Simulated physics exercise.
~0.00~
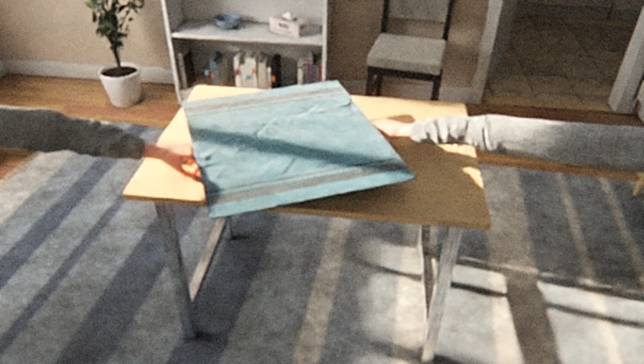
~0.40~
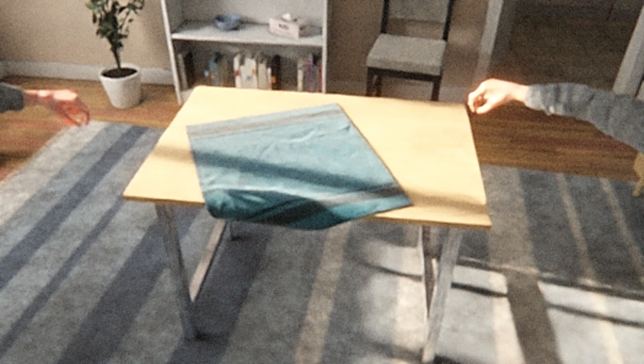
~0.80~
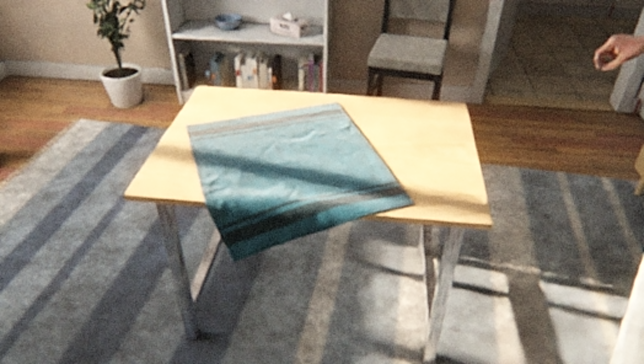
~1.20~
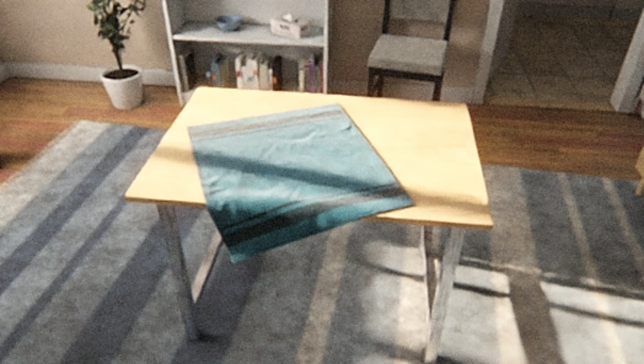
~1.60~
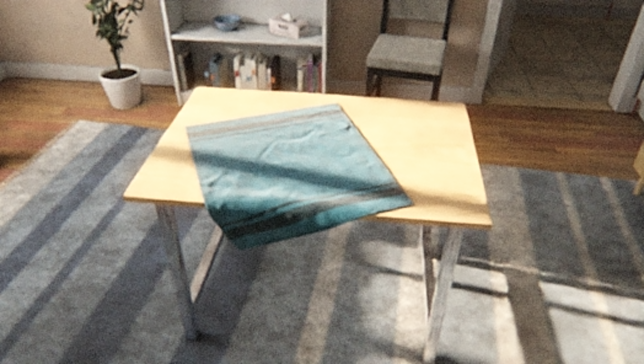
A teal hand towel with striped bands is held flat by two grey-sleeved arms, one from each side, over a pale wooden table, seen from slightly above in a sunlit room. Behind the table are a potted plant on the left, a white bookshelf and a dark chair with a light seat, with a striped blue-grey rug below. The hands let go and draw away to the left and right as the towel settles. Its front part droops over the near edge and swings slightly. The towel stays on the table, mostly on top, with one corner hanging.
